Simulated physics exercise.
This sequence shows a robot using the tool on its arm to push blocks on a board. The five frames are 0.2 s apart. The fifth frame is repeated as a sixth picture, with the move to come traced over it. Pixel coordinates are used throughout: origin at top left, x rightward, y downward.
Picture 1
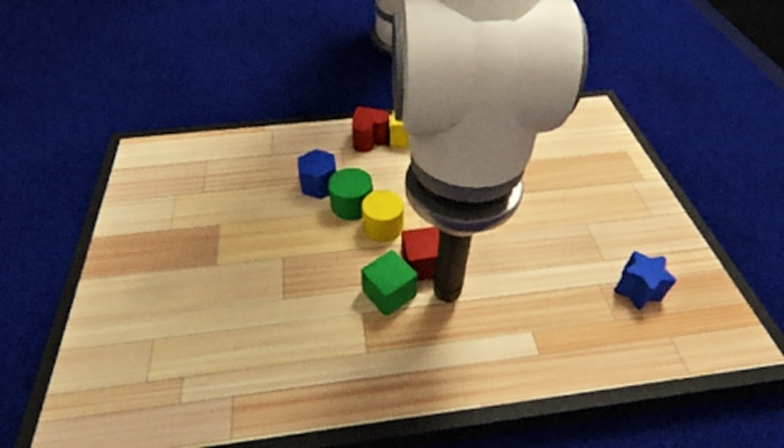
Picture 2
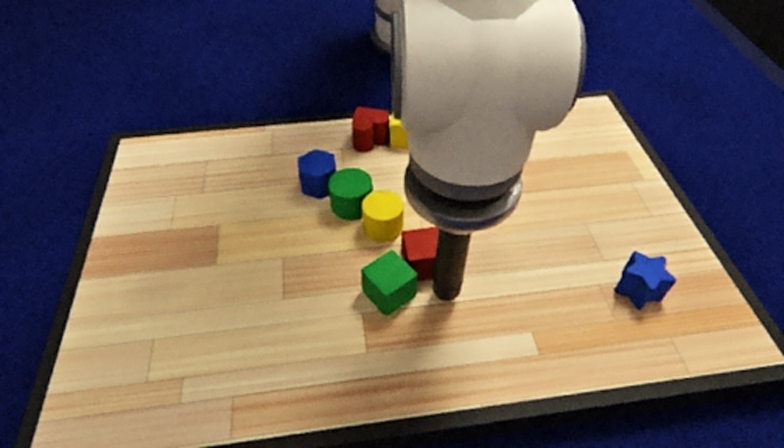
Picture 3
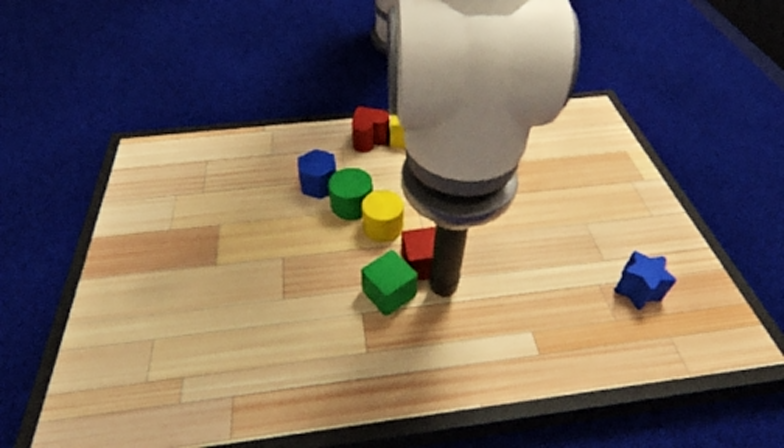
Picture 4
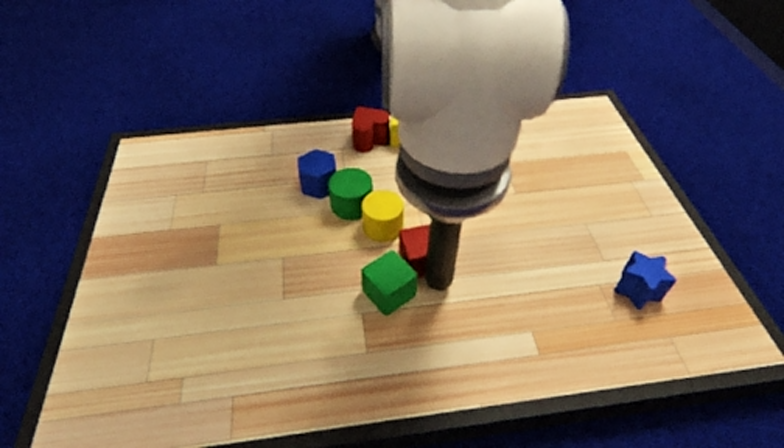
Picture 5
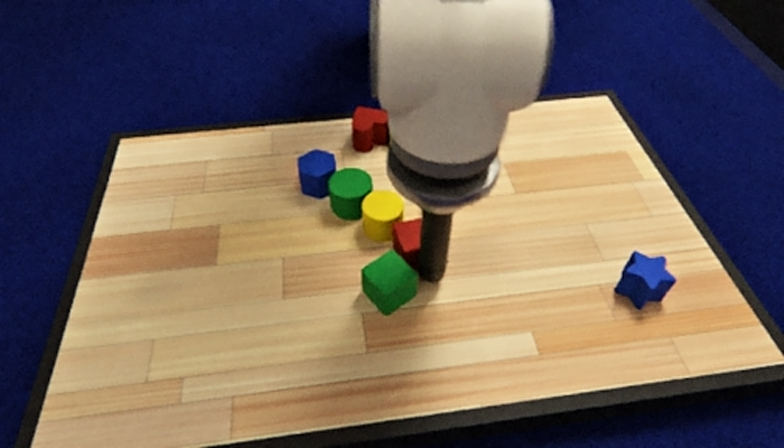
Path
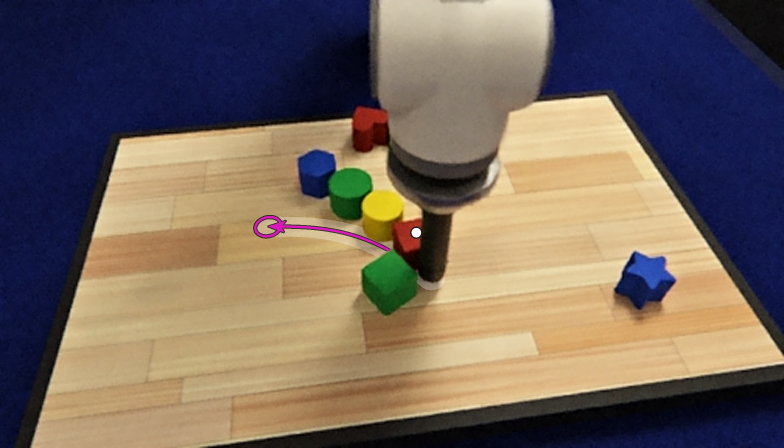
The robot arm moves slightly left and nudges the red block toward the yellow block.
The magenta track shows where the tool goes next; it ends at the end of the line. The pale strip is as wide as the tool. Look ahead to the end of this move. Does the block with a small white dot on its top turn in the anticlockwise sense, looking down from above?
No.
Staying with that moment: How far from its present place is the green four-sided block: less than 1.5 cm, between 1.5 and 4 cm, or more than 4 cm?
Result: Under 1.5 cm.
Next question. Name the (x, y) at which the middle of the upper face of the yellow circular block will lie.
At the end it should sit near (371, 164).
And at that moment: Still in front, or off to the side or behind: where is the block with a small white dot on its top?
Prediction: Slipped aside.
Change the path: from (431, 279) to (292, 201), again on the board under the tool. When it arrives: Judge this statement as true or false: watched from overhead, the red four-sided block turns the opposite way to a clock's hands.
My answer: False.
Drawn move, from (431, 279) over (382, 247) and (327, 230) to (268, 227); the dot is on the red four-sided block.
The first path, step by step. One third of the way, tool (381, 240); blue hexagonal block (300, 153), turned 45° anticlockwise; green circular block (340, 153); yellow circular block (368, 173); red four-sided block (377, 200), turned 10° clockwise.
Two thirds of the way, tool (325, 223); blue hexagonal block (299, 153), turned 45° anticlockwise; green circular block (340, 147); yellow circular block (371, 164); red four-sided block (368, 192), turned 35° clockwise.
At the end, tool (266, 220); blue hexagonal block (299, 153), turned 45° anticlockwise; green circular block (340, 147); yellow circular block (371, 164); green four-sided block still; red four-sided block (368, 192), turned 35° clockwise.
